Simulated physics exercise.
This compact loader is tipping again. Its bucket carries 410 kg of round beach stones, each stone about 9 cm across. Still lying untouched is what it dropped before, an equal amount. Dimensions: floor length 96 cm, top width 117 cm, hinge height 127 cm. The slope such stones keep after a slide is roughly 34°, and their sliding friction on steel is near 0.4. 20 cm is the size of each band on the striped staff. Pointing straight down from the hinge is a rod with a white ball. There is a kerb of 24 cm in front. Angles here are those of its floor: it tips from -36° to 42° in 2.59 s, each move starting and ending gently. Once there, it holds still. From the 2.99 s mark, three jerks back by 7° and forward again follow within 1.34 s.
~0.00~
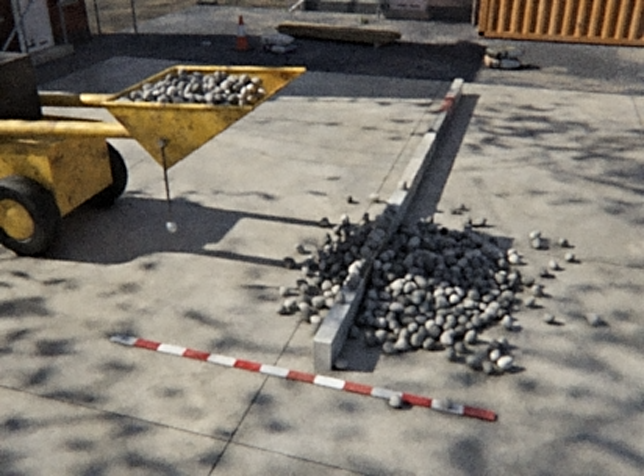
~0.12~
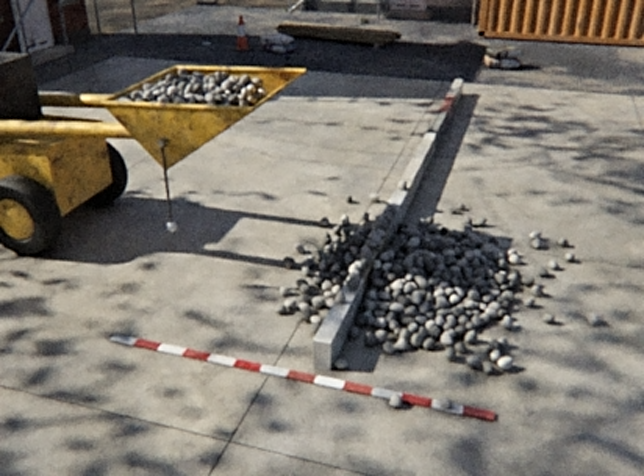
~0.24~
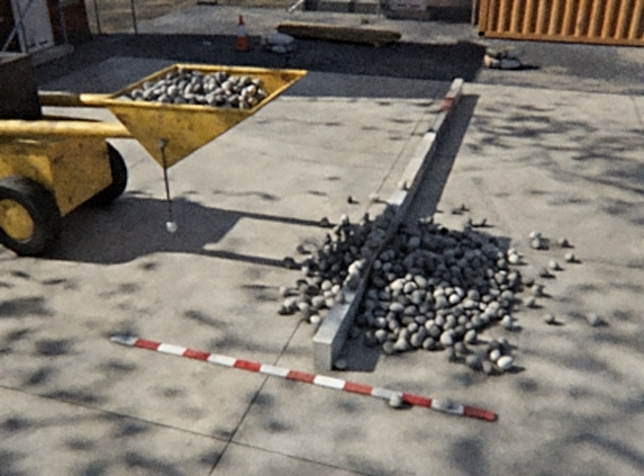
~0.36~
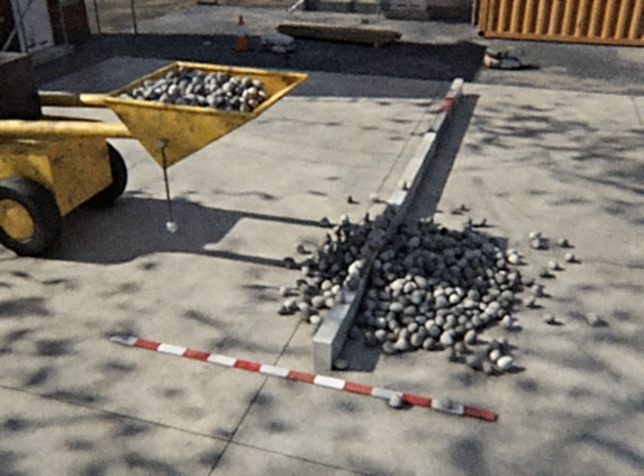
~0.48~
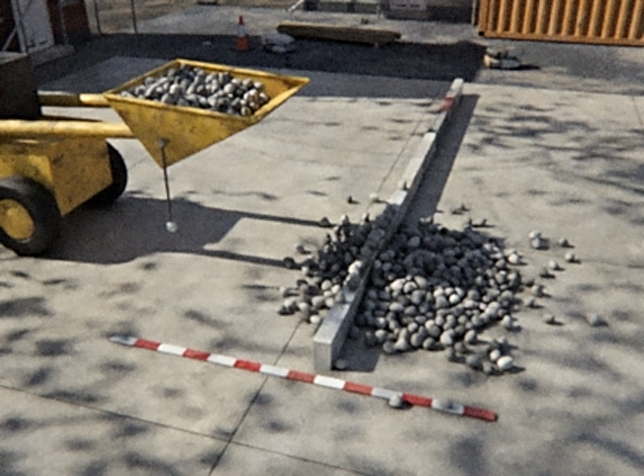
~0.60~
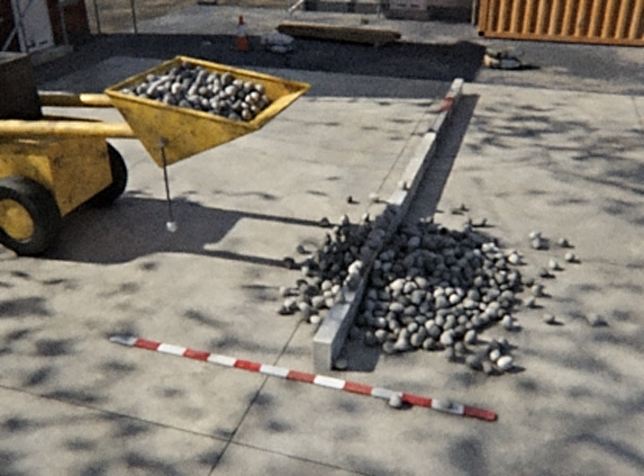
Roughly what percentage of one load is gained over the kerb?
Roughly 0 per cent.
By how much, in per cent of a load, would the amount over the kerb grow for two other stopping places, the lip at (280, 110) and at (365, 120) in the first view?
0 % and 90 %.
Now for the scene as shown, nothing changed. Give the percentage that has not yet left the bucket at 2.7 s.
0 %.
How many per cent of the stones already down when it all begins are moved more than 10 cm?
5 %.
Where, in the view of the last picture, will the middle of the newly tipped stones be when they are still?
I'd put their centre close to (310, 256).
After 1.9 s the floor is at 30°; in per cent of one load, 83 in the bucket, 38 on this side of the kerb, 78 over the kerb; the foremost stones are at (570, 283).
After 2.7 s the floor is at 42°; in per cent of one load, 1 in the bucket, 120 on this side of the kerb, 78 over the kerb; the foremost stones are at (570, 283).
After 4.8 s the floor is at 42°; in per cent of one load, 0 in the bucket, 121 on this side of the kerb, 78 over the kerb; the foremost stones are at (570, 283).
After 7.6 s the floor is at 42°; in per cent of one load, 0 in the bucket, 121 on this side of the kerb, 78 over the kerb; the foremost stones are at (570, 283). Net gain over the kerb, 0.
